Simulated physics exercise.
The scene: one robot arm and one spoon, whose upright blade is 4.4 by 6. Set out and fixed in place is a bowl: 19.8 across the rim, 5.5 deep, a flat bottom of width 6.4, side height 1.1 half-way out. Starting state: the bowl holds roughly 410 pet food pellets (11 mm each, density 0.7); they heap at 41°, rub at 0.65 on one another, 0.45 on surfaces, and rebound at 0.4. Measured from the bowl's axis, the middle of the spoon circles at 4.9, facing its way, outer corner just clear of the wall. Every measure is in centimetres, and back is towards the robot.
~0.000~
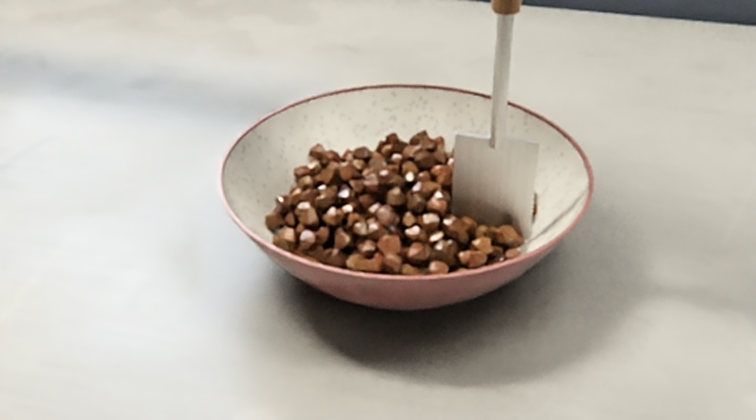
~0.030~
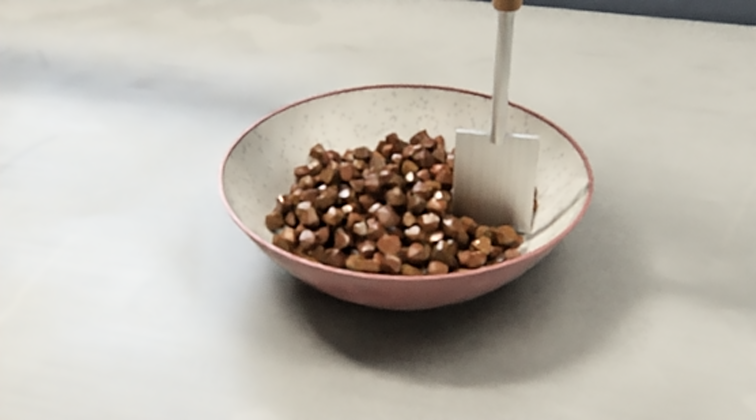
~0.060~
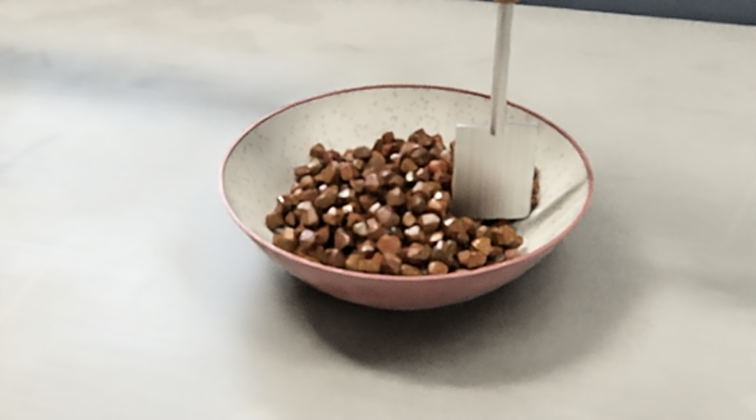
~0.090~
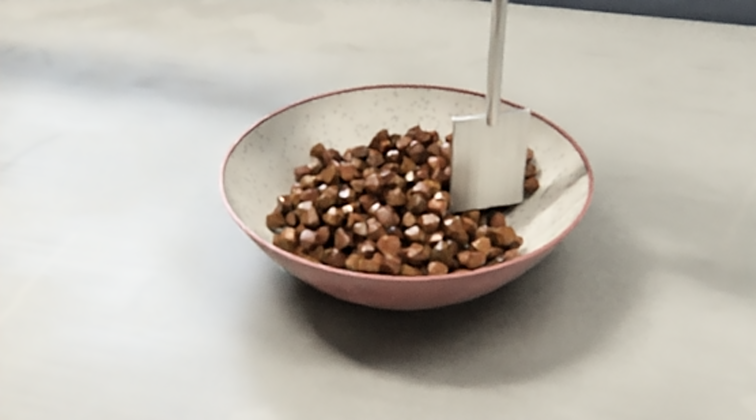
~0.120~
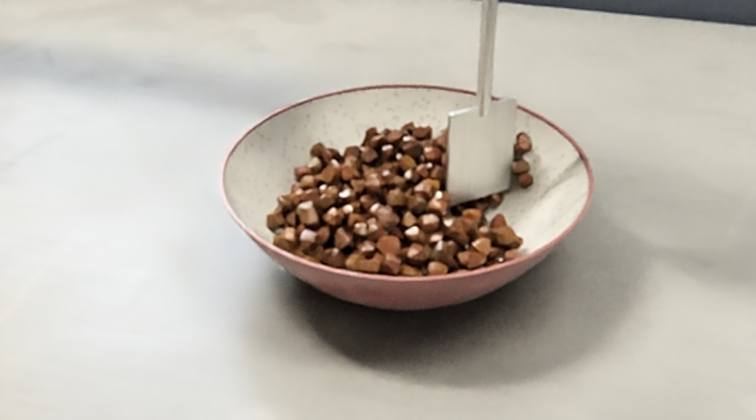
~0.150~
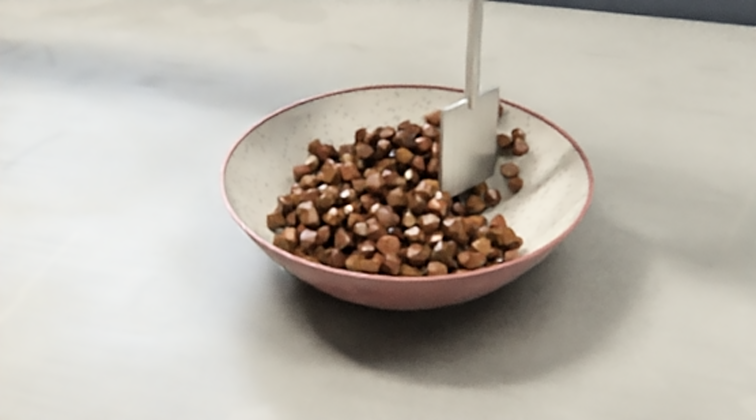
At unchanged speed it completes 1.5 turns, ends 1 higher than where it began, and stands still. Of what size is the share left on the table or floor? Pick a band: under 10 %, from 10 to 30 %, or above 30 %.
From 10 to 30 %.
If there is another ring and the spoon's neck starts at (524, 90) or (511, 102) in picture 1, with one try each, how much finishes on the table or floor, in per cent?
Close to 5 per cent for the first and close to 15 per cent for the second.
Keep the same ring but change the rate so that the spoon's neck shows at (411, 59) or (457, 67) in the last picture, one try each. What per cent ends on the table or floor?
Near 35 in a hundred for the first and near 25 in a hundred for the second.
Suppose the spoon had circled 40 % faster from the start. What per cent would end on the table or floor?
Then roughly 20 per cent.
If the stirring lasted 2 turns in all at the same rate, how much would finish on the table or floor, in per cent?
I'd expect some 20 per cent.
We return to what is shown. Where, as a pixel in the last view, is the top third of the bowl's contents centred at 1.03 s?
(415, 128).
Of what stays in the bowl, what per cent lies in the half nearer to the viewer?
About 55 per cent.
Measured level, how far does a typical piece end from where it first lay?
I'd put it at roughly 9 centimetres.
After 0.59 s, 246° round, highest piece 8 above the table; 391 in the bowl, 14 on the table or floor, 7 in flight or on the tool.
After 1.03 s, 76° round, highest piece 8 above the table; 355 in the bowl, 51 on the table or floor, 6 in flight or on the tool.
After 1.45 s, 180° round, highest piece 6 above the table; 341 in the bowl, 71 on the table or floor.
After 2.15 s, 180° round, highest piece 6 above the table; 341 in the bowl, 71 on the table or floor.
At rest, 341 in the bowl, 71 on the table or floor. That is 17 % on the table or floor.
